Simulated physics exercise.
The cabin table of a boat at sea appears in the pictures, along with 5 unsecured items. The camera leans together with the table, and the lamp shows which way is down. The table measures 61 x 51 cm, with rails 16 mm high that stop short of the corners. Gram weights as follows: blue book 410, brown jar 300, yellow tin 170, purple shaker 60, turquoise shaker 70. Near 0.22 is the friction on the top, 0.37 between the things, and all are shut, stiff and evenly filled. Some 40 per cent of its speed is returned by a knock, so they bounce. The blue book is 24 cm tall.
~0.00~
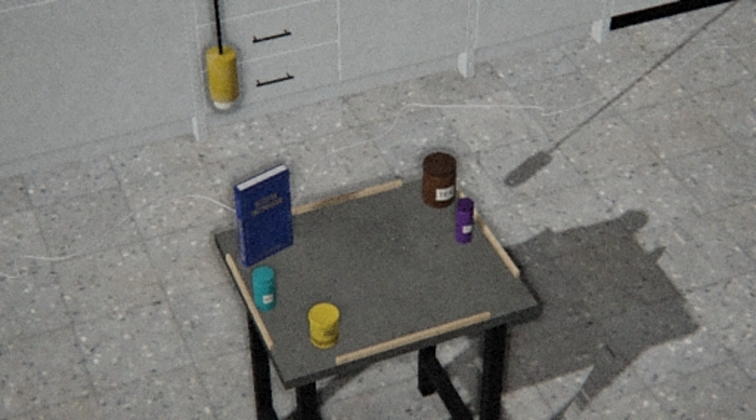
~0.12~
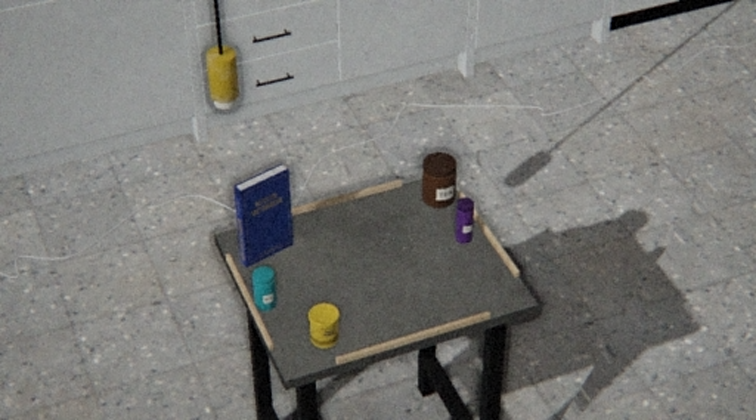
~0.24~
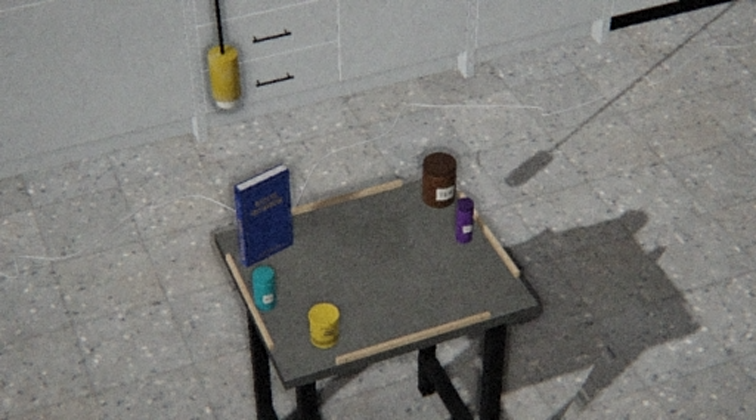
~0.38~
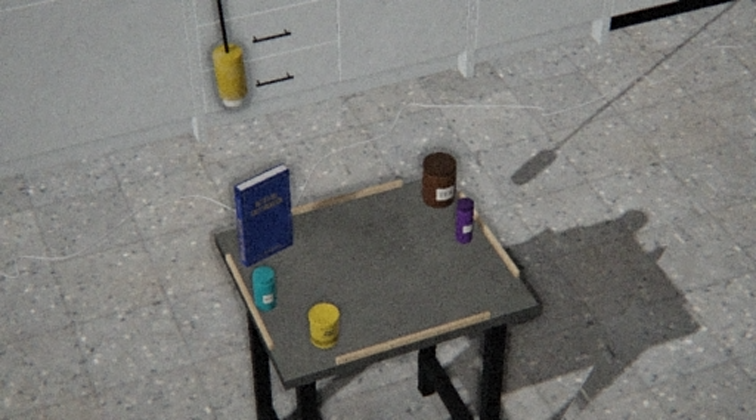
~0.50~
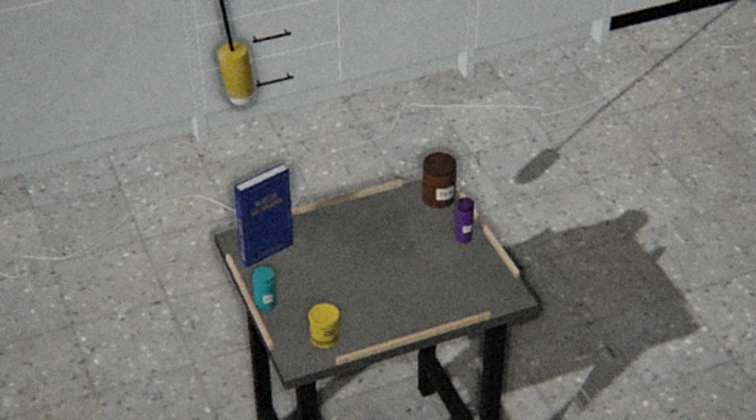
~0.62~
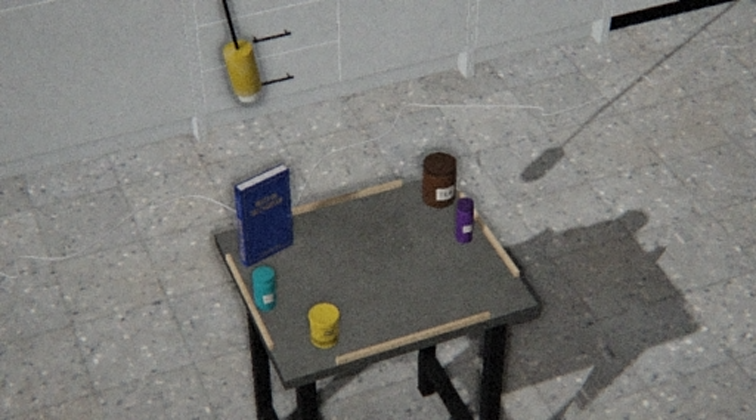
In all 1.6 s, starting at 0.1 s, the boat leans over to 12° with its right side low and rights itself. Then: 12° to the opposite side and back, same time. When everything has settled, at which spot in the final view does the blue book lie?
(265, 216).
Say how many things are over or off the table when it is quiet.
That makes 0.
After 1.22 s, boat heeled 8°, right side down.
After 2.22 s, boat heeled 9°, left side down.
After 3.22 s, boat level.
In the end (3.8 s), all 5 under 5 cm from the start. At the end, from the last picture's camera, blue book near (265, 216).
